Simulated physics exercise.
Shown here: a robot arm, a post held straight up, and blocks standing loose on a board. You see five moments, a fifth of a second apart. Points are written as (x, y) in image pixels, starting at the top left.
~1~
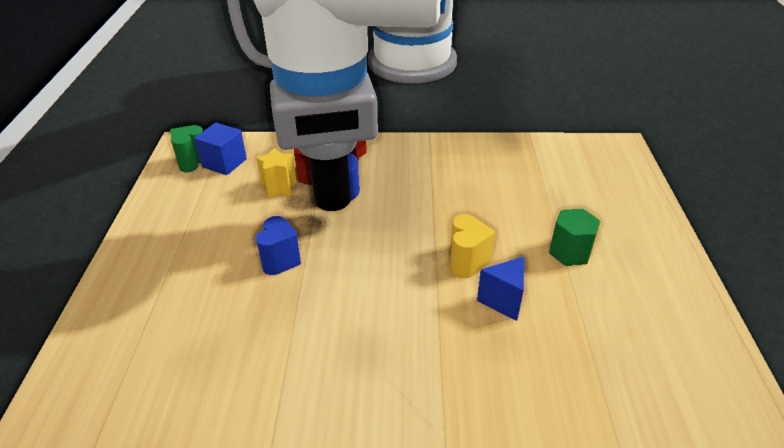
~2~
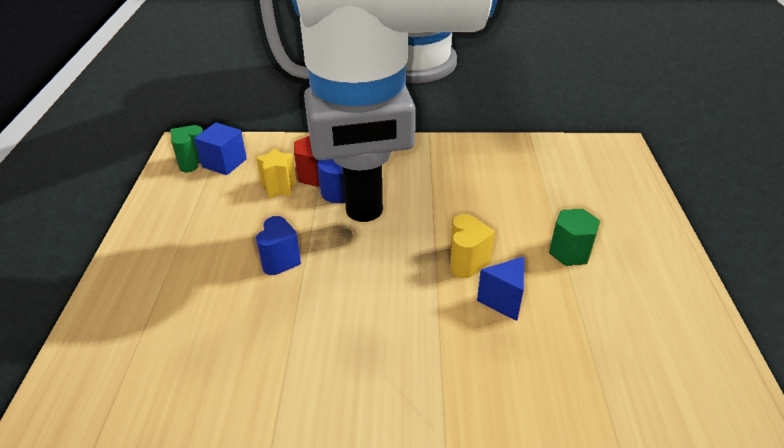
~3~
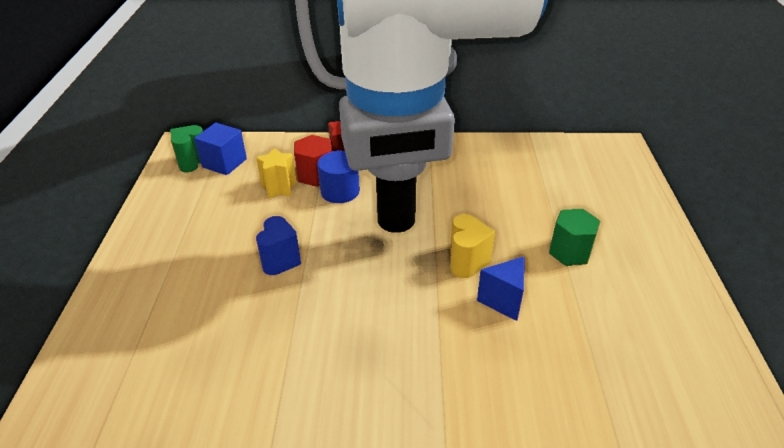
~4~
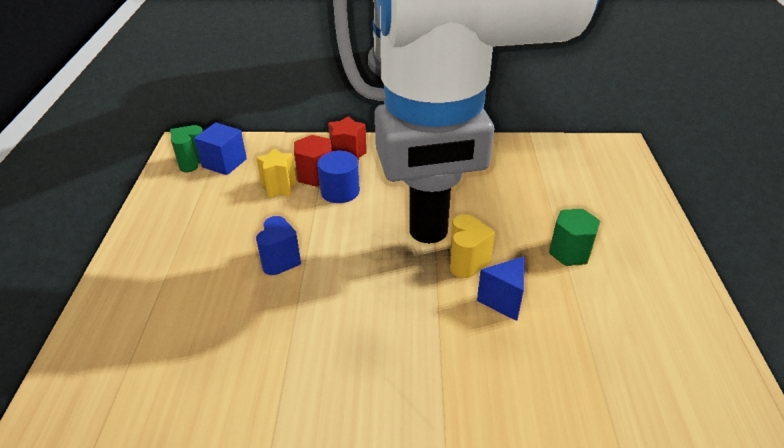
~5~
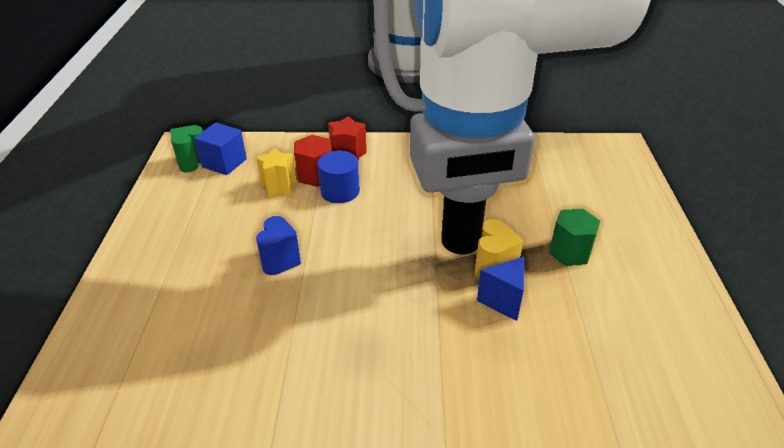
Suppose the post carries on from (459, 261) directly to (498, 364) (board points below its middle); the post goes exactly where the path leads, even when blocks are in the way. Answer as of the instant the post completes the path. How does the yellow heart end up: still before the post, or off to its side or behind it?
The post will have lost it.
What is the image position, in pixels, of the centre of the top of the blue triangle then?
It is at (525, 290).
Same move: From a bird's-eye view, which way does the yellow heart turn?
It swings round anticlockwise.
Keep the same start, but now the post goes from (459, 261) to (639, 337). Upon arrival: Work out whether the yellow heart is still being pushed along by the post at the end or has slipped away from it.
Answer: Slipped away.
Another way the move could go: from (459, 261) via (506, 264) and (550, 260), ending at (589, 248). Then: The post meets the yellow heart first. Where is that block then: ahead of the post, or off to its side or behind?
The yellow heart is left behind or beside.
What follows on the original path. One third of the way, post at (474, 272); yellow heart at (506, 241), turned 30° anticlockwise; blue triangle at (512, 275), turned 15° anticlockwise.
Two thirds of the way, post at (487, 306); yellow heart at (506, 241), turned 30° anticlockwise; blue triangle at (525, 289), turned 75° anticlockwise.
At the end, post at (501, 344); yellow heart at (506, 241), turned 30° anticlockwise; blue triangle at (525, 290), turned 75° anticlockwise.
